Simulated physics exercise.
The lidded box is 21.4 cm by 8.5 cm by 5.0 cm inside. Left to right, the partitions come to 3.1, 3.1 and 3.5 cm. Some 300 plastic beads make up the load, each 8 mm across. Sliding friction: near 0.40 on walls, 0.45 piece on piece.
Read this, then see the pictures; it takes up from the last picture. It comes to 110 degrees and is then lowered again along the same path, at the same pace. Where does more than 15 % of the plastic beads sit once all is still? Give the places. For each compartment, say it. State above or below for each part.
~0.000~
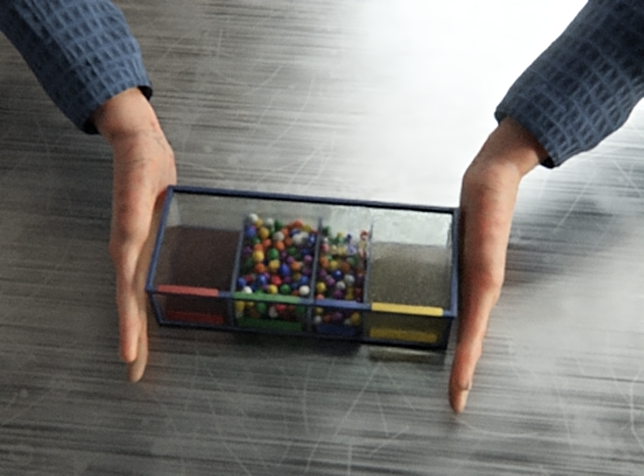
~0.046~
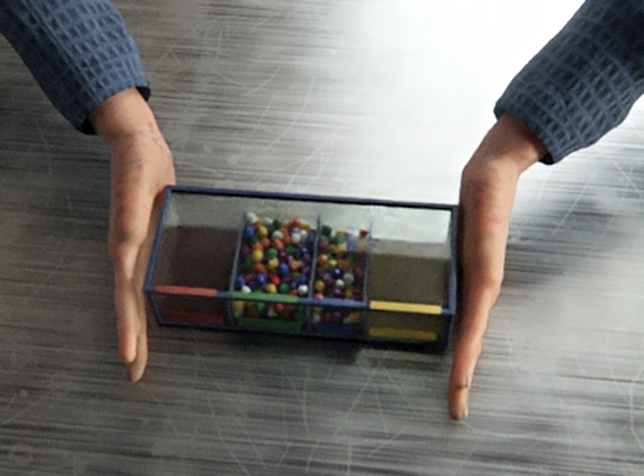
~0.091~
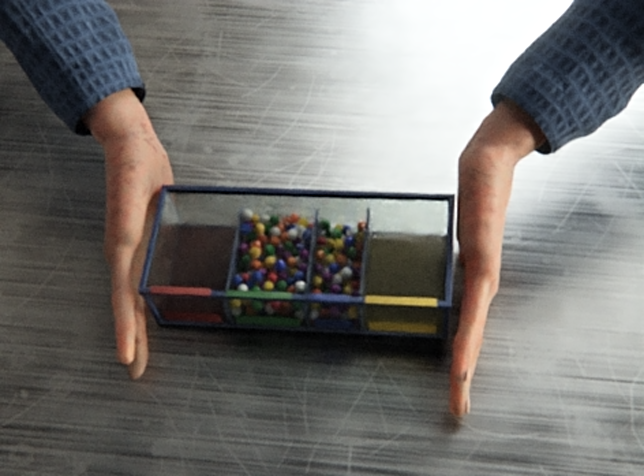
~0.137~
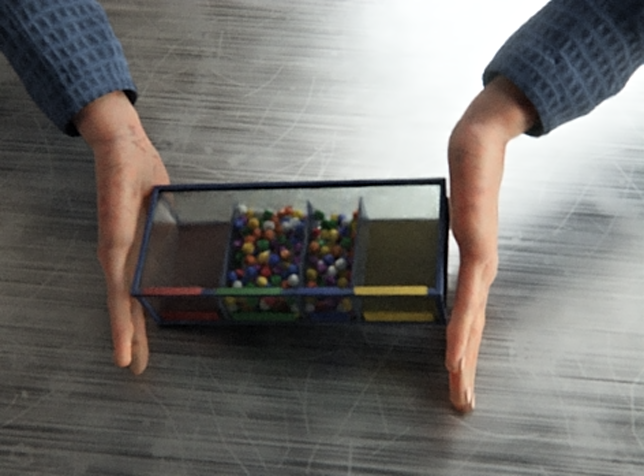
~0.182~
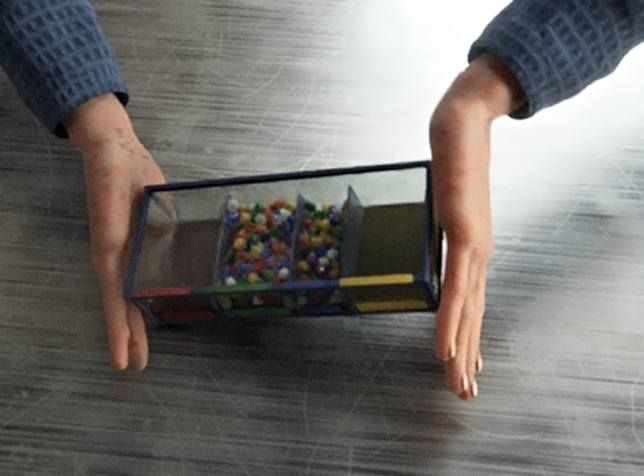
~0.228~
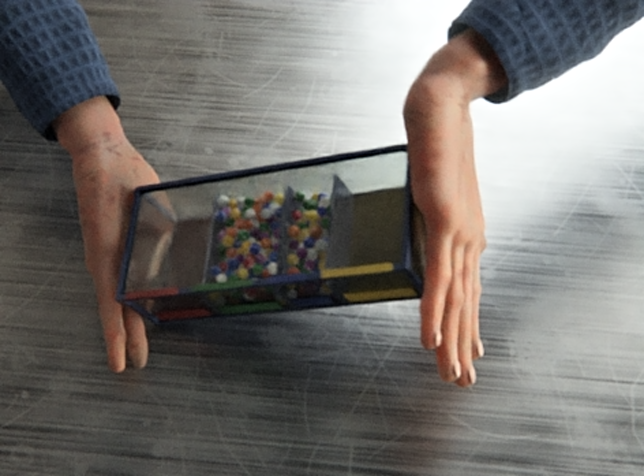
Red: Above. Blue: Below. Green: Above. Yellow: Below.
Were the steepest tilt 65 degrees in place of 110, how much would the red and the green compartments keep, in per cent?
Result - red 20 percent; green 50 percent.
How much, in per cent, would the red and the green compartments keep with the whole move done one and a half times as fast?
Then red would get 50 per cent, while green would get 45 per cent.
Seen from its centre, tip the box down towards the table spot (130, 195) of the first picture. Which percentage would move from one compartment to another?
65 %.
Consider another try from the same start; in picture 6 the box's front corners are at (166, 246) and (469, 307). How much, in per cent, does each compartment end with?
Red = 0 %, blue = 45 %, green = 20 %, yellow = 40 %.
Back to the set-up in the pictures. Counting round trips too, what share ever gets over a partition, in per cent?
65 per cent or so.
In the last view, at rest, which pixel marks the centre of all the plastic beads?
Approximately (231, 286) in the last picture.
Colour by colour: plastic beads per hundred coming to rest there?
Red 50; blue 5; green 45; yellow 0 (per cent).
After 0.93 s, tilt 109 degrees; red 30 %, blue 15 %, green 55 %.
After 1.40 s, tilt 46 degrees; red 50 %, blue 5 %, green 45 %.
After 1.93 s, tilt 0 degrees; red 50 %, blue 5 %, green 45 %.
In the end, at 2.5 s, red 50 %, blue 5 %, green 45 %, yellow 0 %.
